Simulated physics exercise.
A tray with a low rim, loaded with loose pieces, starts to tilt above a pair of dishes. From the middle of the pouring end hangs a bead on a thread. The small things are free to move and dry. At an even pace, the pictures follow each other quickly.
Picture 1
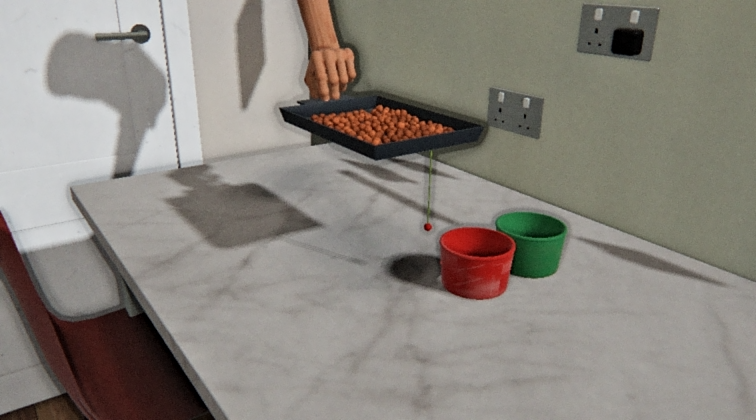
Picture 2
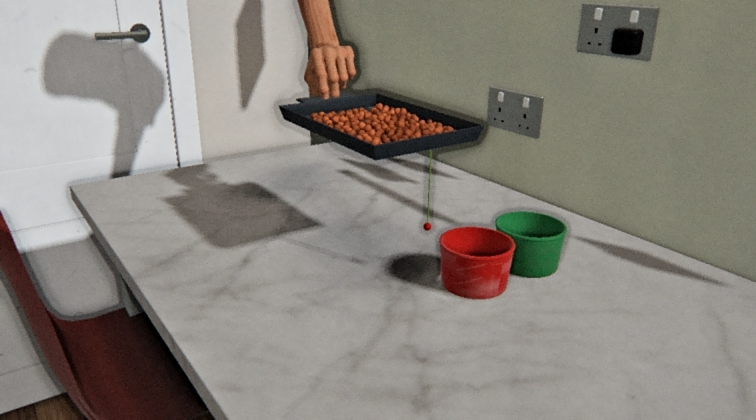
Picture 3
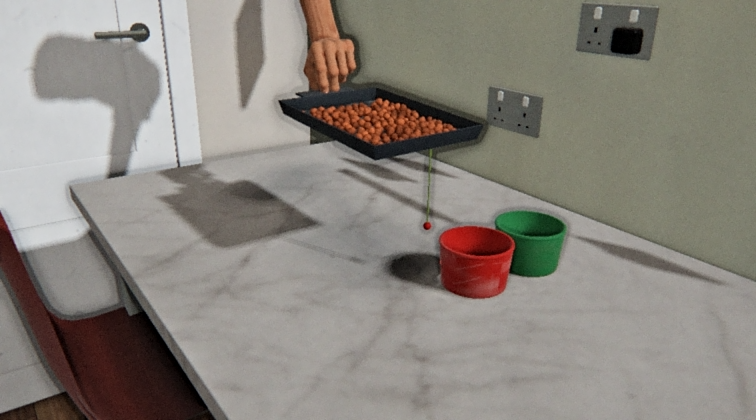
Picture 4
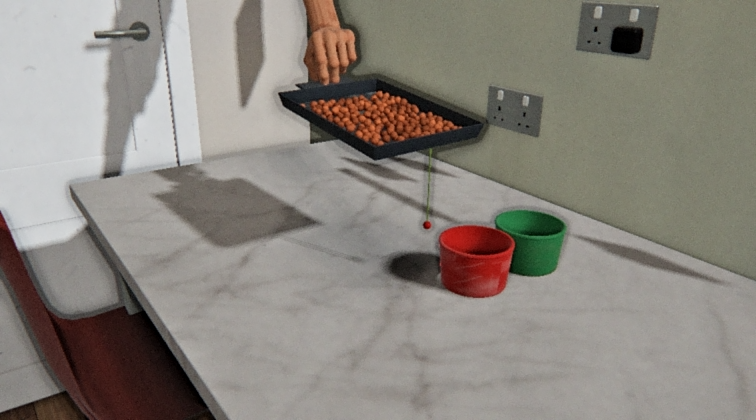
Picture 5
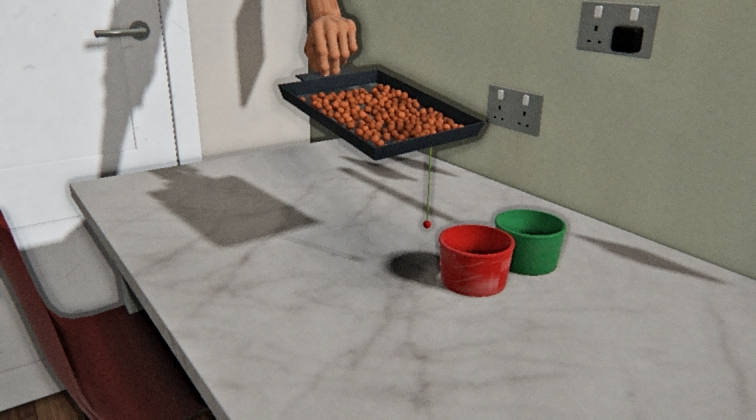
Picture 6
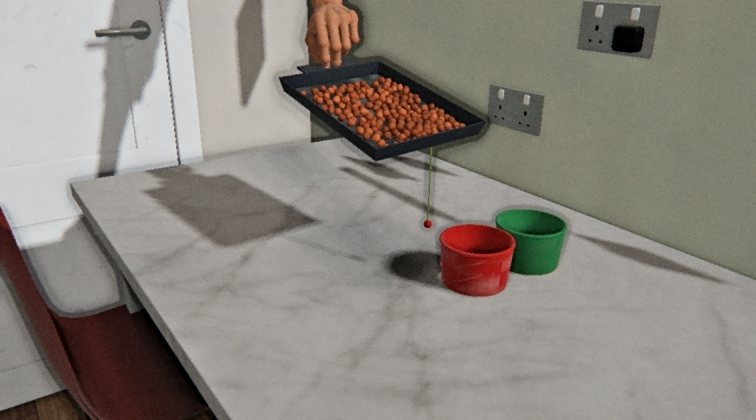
A hand raises the back of a dark tray of clay pellets, slowly tilting it.
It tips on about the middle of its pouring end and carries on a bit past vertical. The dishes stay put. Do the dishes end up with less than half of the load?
Yes, they get under half.
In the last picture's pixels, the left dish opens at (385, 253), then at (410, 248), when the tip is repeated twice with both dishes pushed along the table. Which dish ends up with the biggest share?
For the two places in order: The leftward one, the leftward one.
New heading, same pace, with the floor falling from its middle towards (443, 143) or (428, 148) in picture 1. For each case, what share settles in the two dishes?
In turn, 70 percent and then 30 percent.
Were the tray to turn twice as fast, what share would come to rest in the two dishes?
That comes out at roughly 10 per cent.
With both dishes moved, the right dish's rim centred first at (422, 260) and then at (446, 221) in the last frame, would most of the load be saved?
The bulk of it and then Short of half.
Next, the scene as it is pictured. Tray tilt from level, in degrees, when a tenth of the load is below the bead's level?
95 degrees.
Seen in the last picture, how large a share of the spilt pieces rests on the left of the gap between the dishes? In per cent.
It comes to about 90 percent.
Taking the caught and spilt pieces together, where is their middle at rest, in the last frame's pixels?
About (417, 315).
Soon after the last picture, tray tipped steeply; nearly all on the tray; a stray few outside both.
A little later, tray tipped right over; most on the tray; a stray few outside both; a small part in the air.
Later still, tray tipped past a quarter turn; a small part in the left dish; nearly all outside both.
At rest, tray tipped past a quarter turn; a small part in the left dish; none in the right dish; nearly all outside both.
